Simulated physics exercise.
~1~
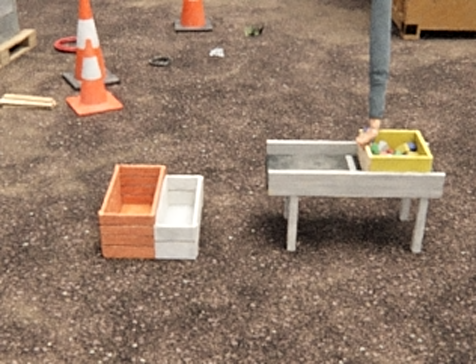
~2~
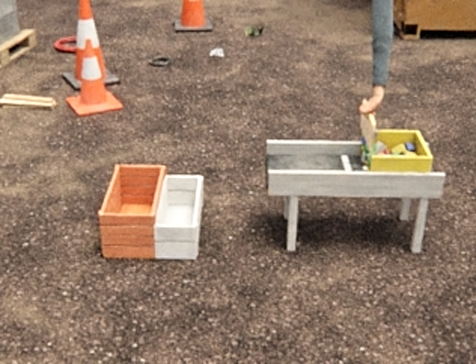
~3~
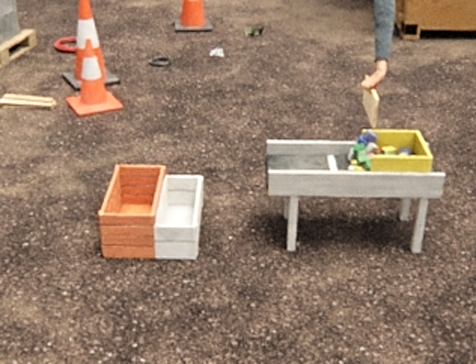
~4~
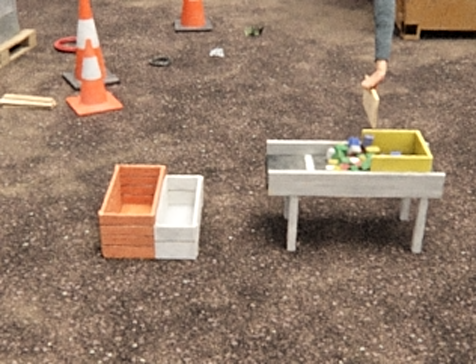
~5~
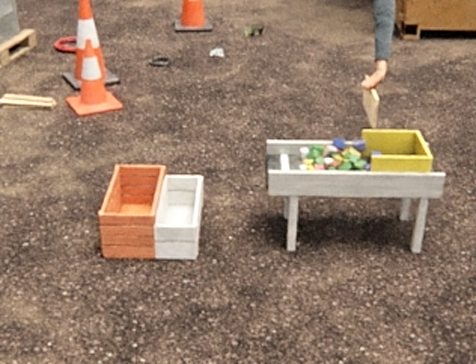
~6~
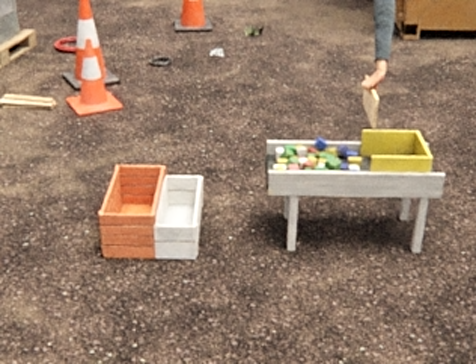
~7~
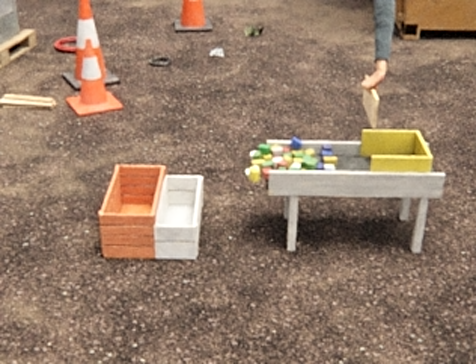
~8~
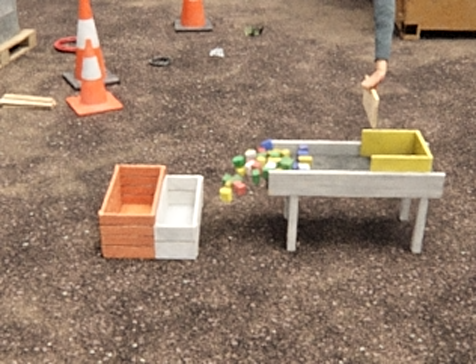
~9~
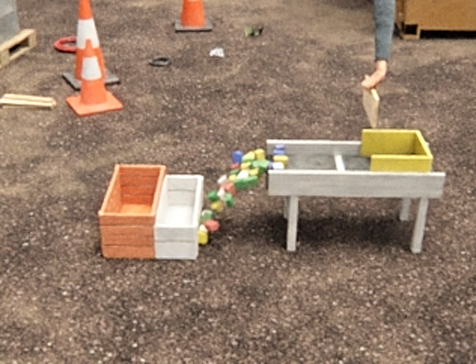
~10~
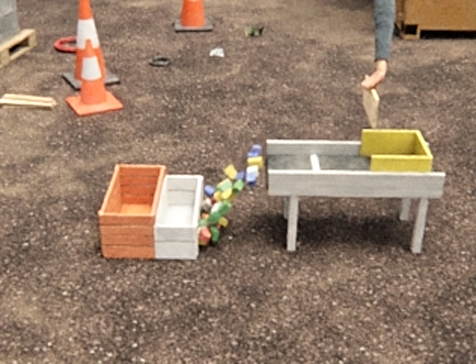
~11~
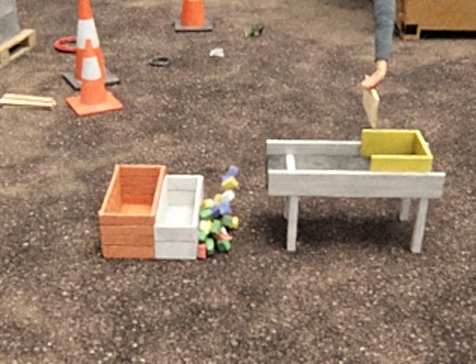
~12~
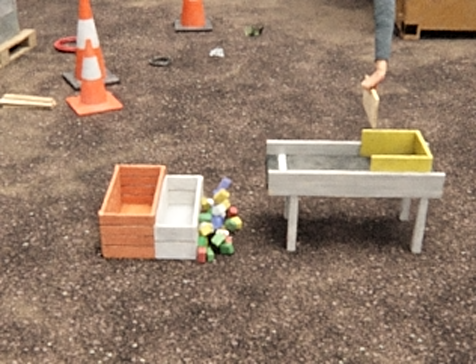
Colourful blocks ride a belt leftward, spill off its end and pile beside the white box.
